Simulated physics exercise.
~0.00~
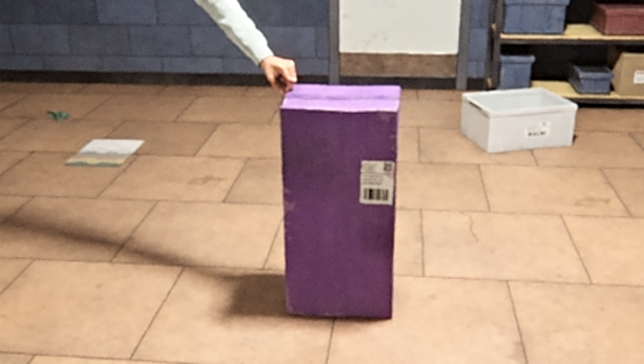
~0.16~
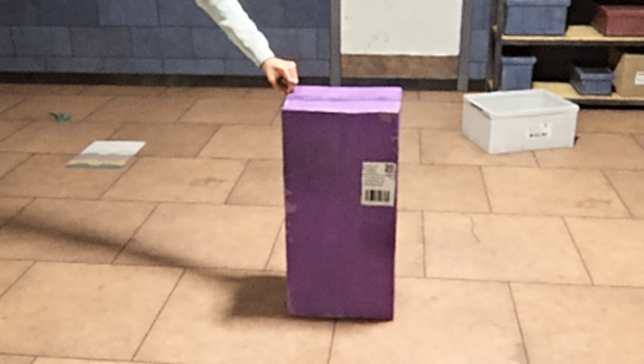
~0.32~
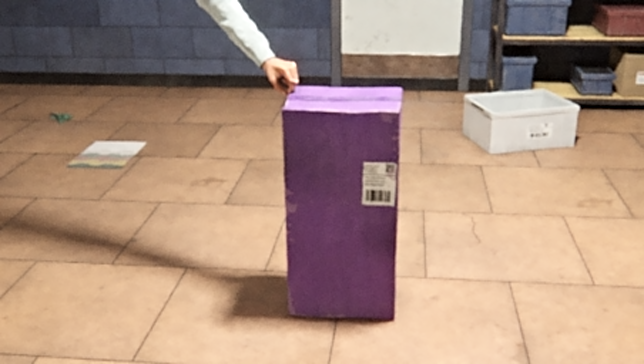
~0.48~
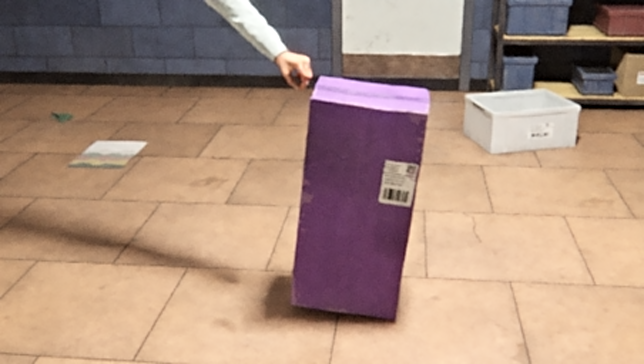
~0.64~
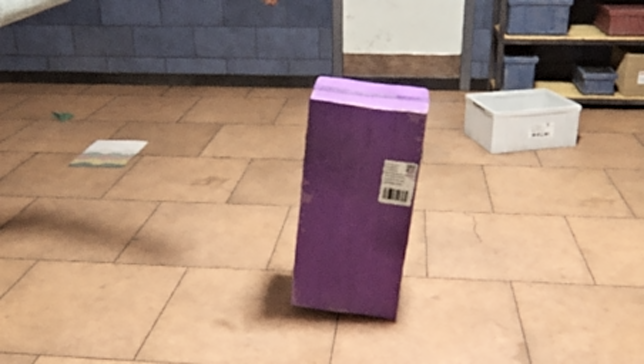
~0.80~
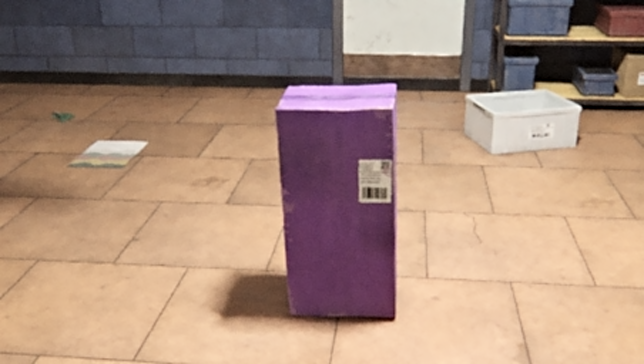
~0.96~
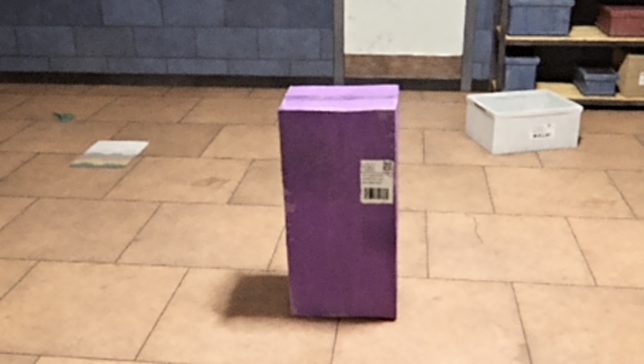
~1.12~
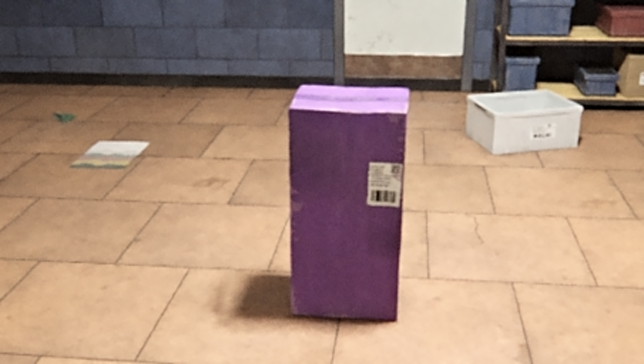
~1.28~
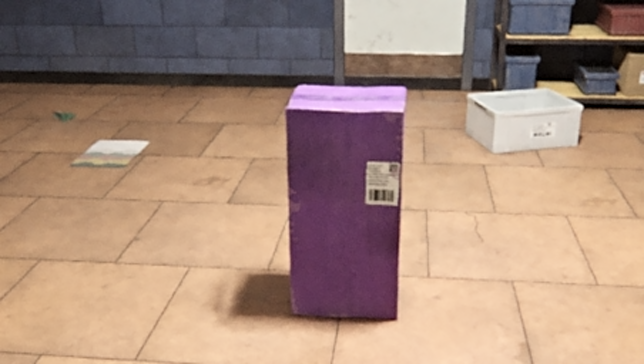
A tall purple parcel stood on a tiled floor with a hand at its top edge, then tipped to the right as the hand let go and drew away. It rocked back, wobbled slightly, and ended up standing upright on its base.
